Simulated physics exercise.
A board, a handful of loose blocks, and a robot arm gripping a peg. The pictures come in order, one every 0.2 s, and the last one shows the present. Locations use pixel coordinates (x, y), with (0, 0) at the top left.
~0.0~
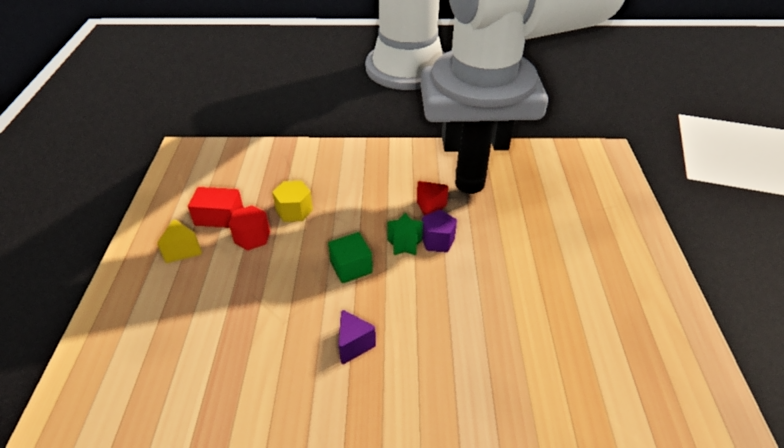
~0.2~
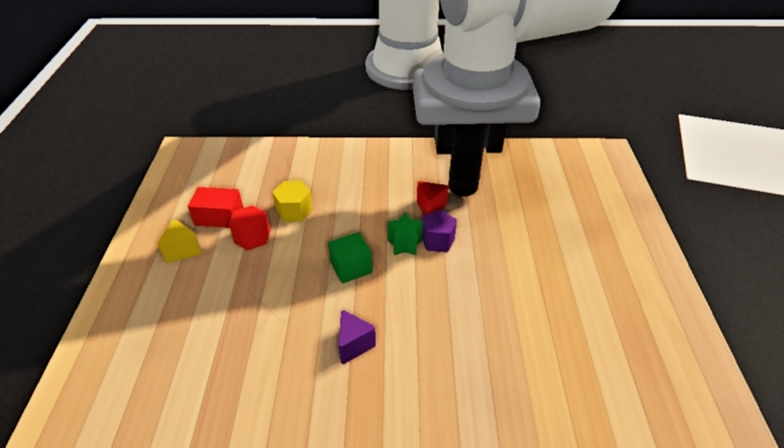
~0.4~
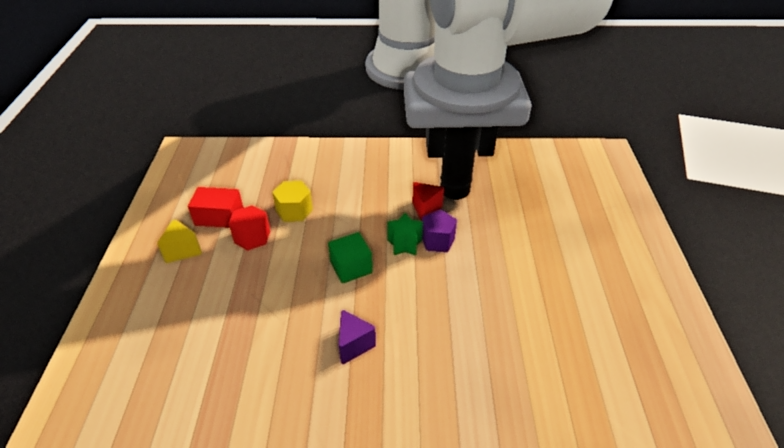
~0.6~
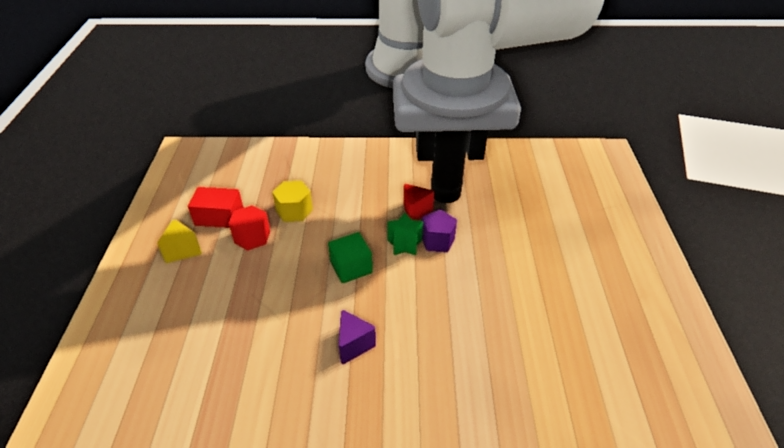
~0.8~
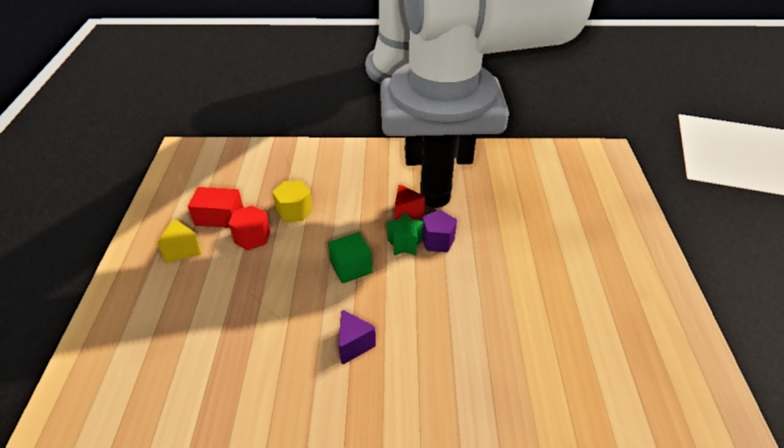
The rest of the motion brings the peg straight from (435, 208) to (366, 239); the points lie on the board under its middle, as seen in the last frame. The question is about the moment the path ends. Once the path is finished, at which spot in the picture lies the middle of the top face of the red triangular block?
Final place: (345, 208).
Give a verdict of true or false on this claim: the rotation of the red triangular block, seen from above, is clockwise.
The statement is true.
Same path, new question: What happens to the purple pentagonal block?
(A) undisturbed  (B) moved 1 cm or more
A (undisturbed)
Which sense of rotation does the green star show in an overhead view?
From above, counter-clockwise.
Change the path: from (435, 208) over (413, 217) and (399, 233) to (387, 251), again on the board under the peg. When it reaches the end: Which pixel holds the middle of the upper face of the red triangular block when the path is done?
Somewhere near (373, 207).
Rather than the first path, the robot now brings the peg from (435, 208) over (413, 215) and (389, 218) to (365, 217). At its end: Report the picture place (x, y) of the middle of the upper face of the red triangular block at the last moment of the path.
It should be at (337, 203) by then.
What follows on the original path. Halfway along, peg at (401, 215); green star at (403, 228), turned 15° anticlockwise; red triangular block at (373, 204), turned 65° clockwise.
At the end, peg at (366, 230); green square block still; green star at (395, 233), turned 75° anticlockwise; red triangular block at (345, 208), turned 95° clockwise; purple pentagonal block still.
